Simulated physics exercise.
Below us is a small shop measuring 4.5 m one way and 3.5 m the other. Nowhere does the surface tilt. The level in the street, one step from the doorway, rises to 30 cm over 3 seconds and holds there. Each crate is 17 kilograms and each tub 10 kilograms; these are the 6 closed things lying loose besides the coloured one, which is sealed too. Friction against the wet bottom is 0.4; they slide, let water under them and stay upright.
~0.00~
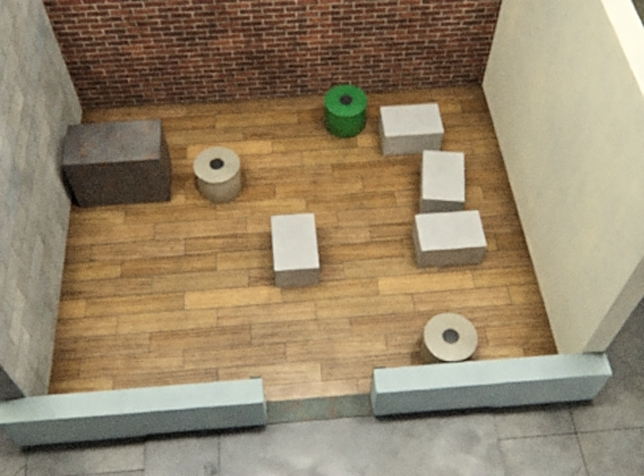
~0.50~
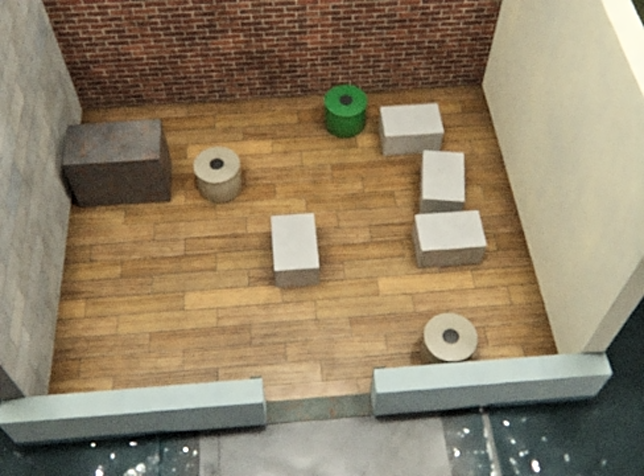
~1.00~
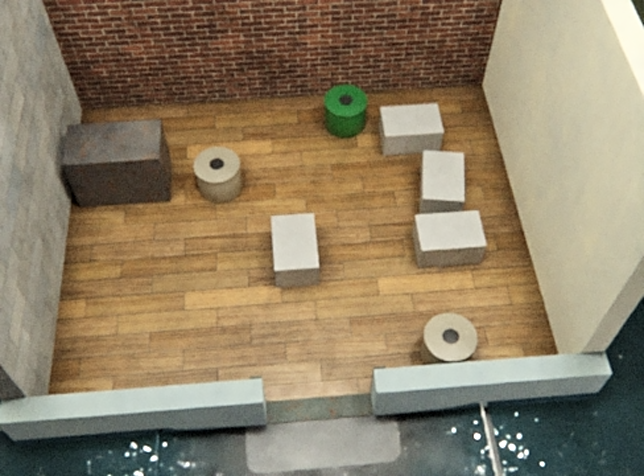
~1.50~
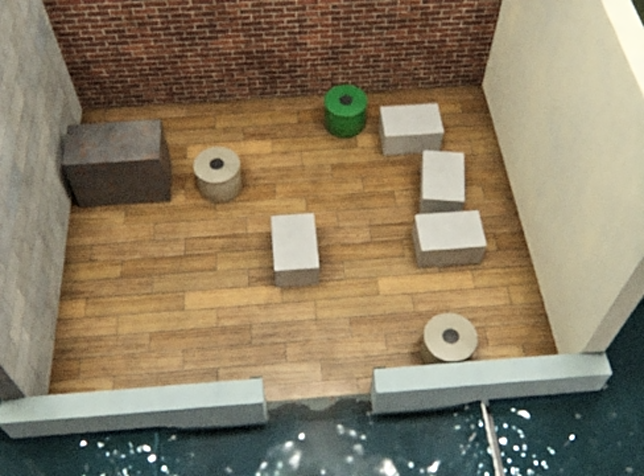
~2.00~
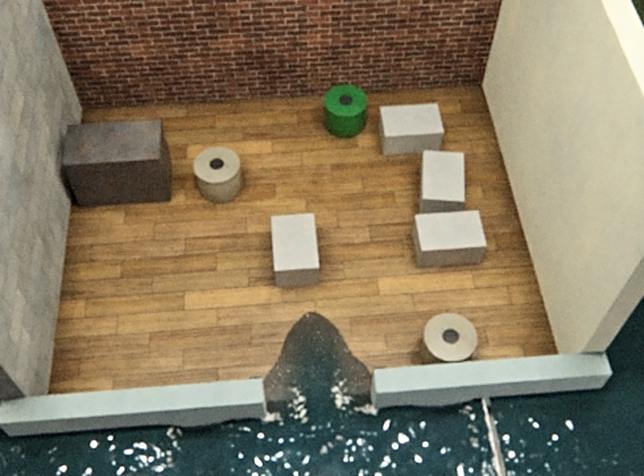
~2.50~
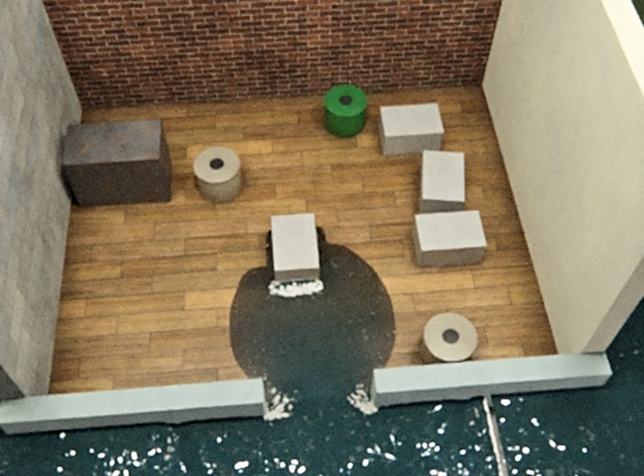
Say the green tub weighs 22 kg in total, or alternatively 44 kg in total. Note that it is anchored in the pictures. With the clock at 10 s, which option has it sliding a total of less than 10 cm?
The one that works is only the second, 44 kg.
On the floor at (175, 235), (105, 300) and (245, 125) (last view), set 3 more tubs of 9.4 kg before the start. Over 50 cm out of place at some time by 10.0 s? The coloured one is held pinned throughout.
In turn: Over, over, past it.
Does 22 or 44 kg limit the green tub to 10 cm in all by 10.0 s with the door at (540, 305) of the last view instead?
There just the heavier succeeds.
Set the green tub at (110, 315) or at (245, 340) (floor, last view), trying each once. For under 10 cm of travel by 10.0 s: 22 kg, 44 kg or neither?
Taking them in turn, the lighter mass keeps it, and only the heavier mass keeps it.
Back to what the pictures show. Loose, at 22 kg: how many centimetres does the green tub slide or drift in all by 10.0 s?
Total path: Approx. 150 cm.
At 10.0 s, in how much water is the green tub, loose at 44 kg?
Close to 16 cm deep.
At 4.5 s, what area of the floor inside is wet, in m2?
Wet: Near 11.0 m2.
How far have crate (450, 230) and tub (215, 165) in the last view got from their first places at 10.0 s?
In that order: 100 cm, 120 cm.
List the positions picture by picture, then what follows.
The green tub at (346, 100), on the bottom; water covers 0.0 m2; 0 of 7 have shifted, in the first picture.
The green tub at (346, 100), on the bottom; water covers 0.0 m2; 0 of 7 have shifted, in the second picture.
The green tub at (346, 100), on the bottom; 0.0 m2 under water; 0 of 7 have shifted, in the third picture.
The green tub at (346, 100) rests on the ground; 0.0 m2 under water; 0 of 7 have shifted, in the fourth picture.
The green tub at (346, 100), on the bottom; 0.5 m2 under water; 0 of 7 have shifted, in the fifth picture.
The green tub at (346, 100) rests on the ground; 1.6 m2 under water; 0 of 7 have shifted, in the sixth picture.
After 3.5 s the green tub would be 0 cm from its start with 22 kg and 0 cm from its start with 44 kg; 0 cm of water round it then.
After 4.5 s the green tub would be 2 cm from its start with 22 kg and 0 cm from its start with 44 kg; 7 cm of water round it then.
After 7.0 s the green tub would be 19 cm from its start with 22 kg and 0 cm from its start with 44 kg; 14 cm of water round it then.
After 10.0 s the green tub would be 143 cm from its start with 22 kg and 0 cm from its start with 44 kg; 16 cm of water round it then.
